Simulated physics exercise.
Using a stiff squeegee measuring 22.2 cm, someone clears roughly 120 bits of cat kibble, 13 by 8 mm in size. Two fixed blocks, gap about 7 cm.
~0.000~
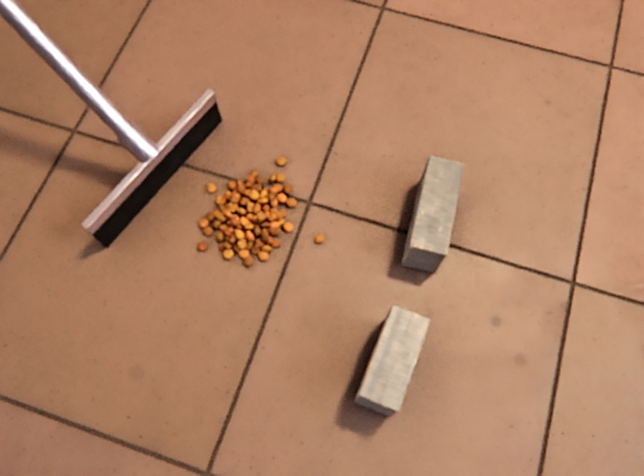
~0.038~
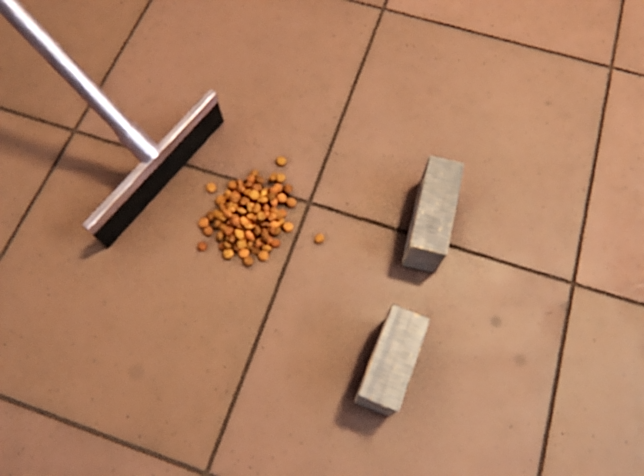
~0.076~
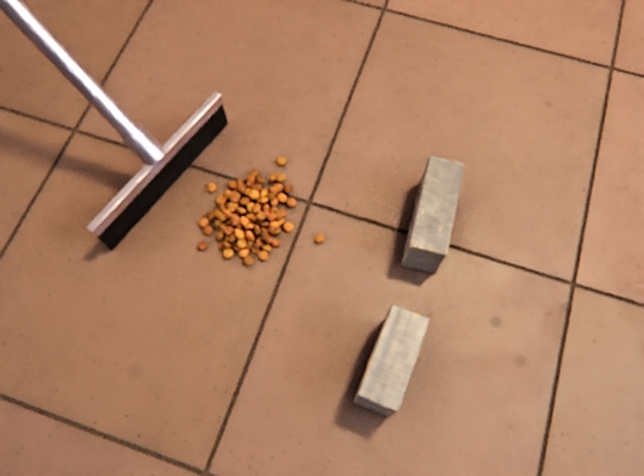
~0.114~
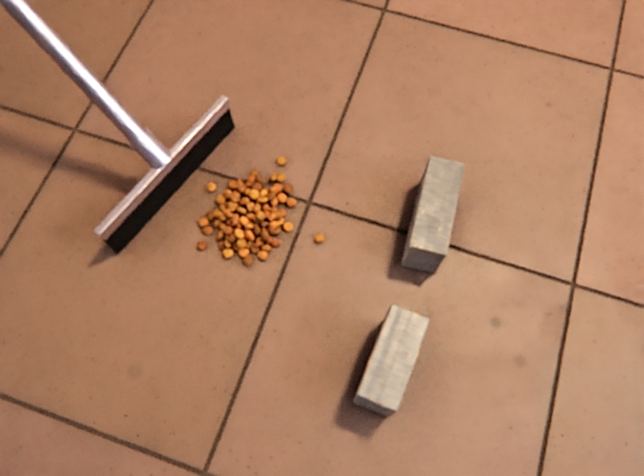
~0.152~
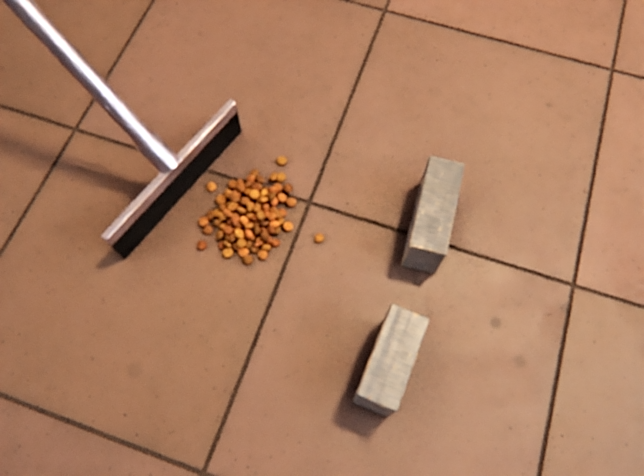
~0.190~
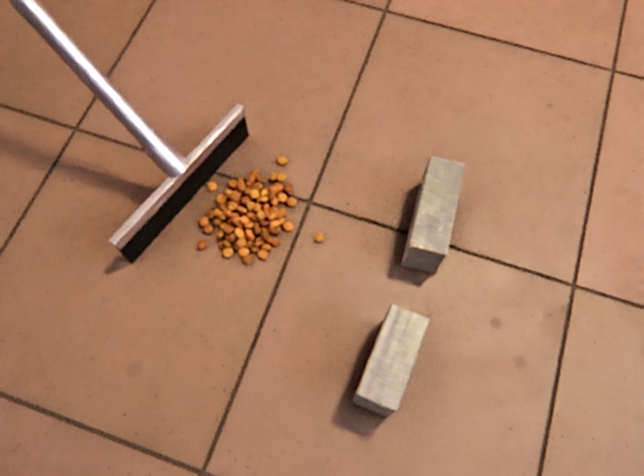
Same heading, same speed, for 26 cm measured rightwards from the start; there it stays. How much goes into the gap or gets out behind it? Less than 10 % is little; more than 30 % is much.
The amount is little.
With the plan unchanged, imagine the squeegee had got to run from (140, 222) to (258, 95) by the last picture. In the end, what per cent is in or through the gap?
At rest, 0 per cent has gone through.
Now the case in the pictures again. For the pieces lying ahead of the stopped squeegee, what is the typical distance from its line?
Distance: Approx. 3 cm.
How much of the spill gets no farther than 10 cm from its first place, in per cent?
0 per cent or thereabouts.
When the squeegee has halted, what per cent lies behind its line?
That share is close to 0 per cent.
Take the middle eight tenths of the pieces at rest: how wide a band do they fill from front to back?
It works out at some 12 centimetres.
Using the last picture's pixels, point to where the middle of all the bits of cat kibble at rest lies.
The middle settles close to (366, 297).
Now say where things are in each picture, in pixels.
The first picture shows squeegee from (90, 228) to (211, 98); moved 0.0 cm; 0 pieces shifted; middle of the spill at (250, 216); block at (396, 356); block at (438, 203).
The second picture shows squeegee from (92, 228) to (213, 98); moved 0.2 cm; 0 pieces shifted; middle of the spill at (250, 216).
The third picture shows squeegee from (96, 230) to (218, 101); moved 0.9 cm; 0 pieces shifted; middle of the spill at (250, 216).
The fourth picture shows squeegee from (103, 235) to (225, 104); moved 1.9 cm; 0 pieces shifted; middle of the spill at (250, 216).
The fifth picture shows squeegee from (110, 239) to (232, 108); moved 3.1 cm; 0 pieces shifted; middle of the spill at (250, 215).
The sixth picture shows squeegee from (118, 244) to (240, 113); moved 4.2 cm; 0 pieces shifted; middle of the spill at (250, 215); block at (394, 355); block at (438, 203). Its speed is about 0.30 m/s, heading 15 degrees towards the viewer.
After 0.54 s, squeegee 15 cm from its start, spill 12 cm wide; held up before the blocks 100 %.
After 0.89 s, squeegee 25 cm from its start, spill 13 cm wide; held up before the blocks 100 %.
Then, at 1.18 s, squeegee 27 cm from its start, spill 14 cm wide; in or through the gap 5 %, held up before the blocks 95 %.
In the end, at 1.4 s, in or through the gap 5 %, round the near block 0 %, round the far block 0 %, held up before the blocks 95 %.
